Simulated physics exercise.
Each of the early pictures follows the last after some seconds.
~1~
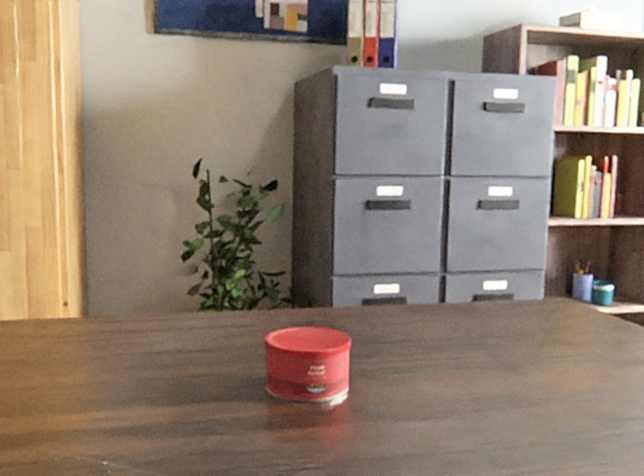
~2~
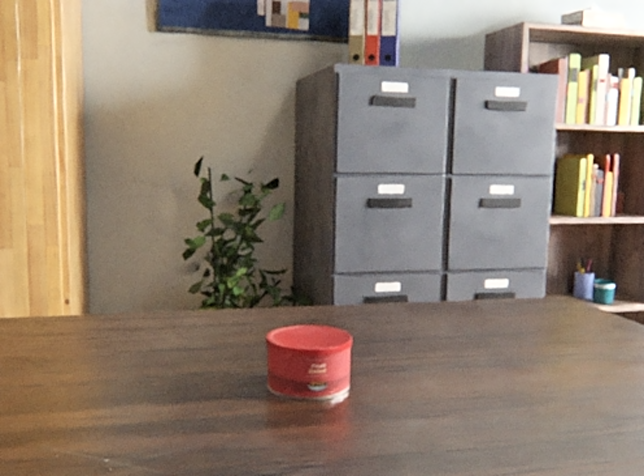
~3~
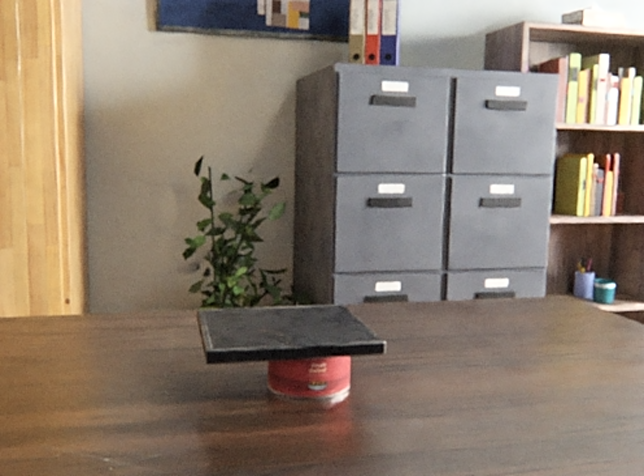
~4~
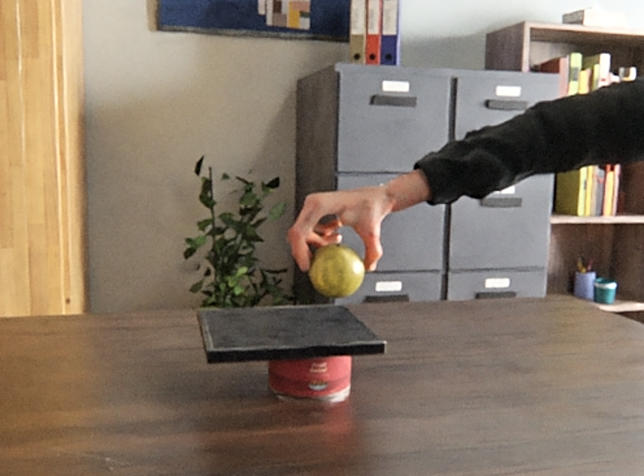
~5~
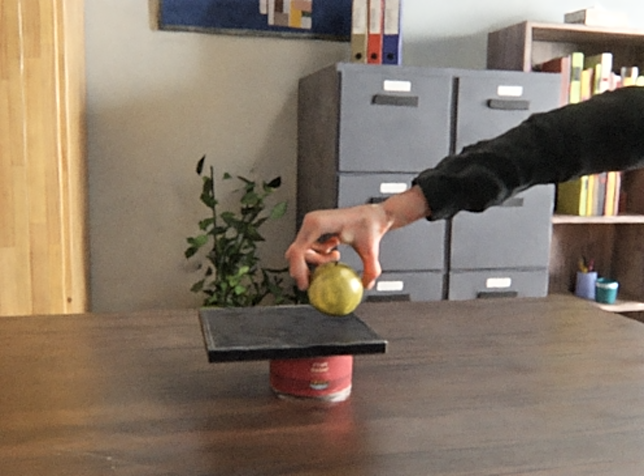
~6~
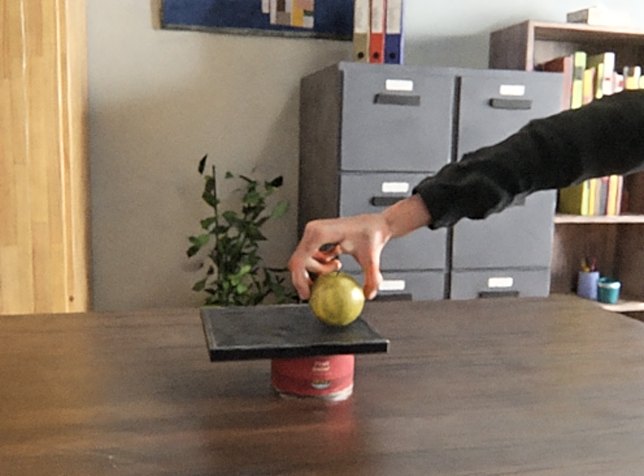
A red tin sits on a dark wooden table, seen from slightly above in a room with grey filing cabinets, a leafy green plant and a bookshelf behind. A flat black square lid appears on top of the tin, extending past its sides. A hand in a black sleeve, reaching in from the right, lowers a yellow apple onto the lid's right side and keeps hold of it.
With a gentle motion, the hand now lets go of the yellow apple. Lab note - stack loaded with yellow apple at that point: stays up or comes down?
The stack bears the weight.
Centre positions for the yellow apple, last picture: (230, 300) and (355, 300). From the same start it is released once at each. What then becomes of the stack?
Try one, the stack collapses; try two, it stays standing.
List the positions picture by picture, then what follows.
In the first picture, the last thing is not in view yet.
In the second picture, the last thing is not in view yet.
In the third picture, the last thing is not in view yet; black lid (284, 330).
The fourth picture shows still above its spot; yellow apple (336, 271); black lid (285, 330).
The fifth picture shows still above its spot; yellow apple (335, 289); black lid (286, 329).
The sixth picture shows set down, still held; yellow apple (336, 299); black lid (288, 329).
Then, 0.30 s on from there, no change.
Then, 0.70 s on from there, yellow apple resting near (336, 299).
In the end, all 3 unmoved. At the end, from the last picture's camera, yellow apple near (336, 299). The stack holds.
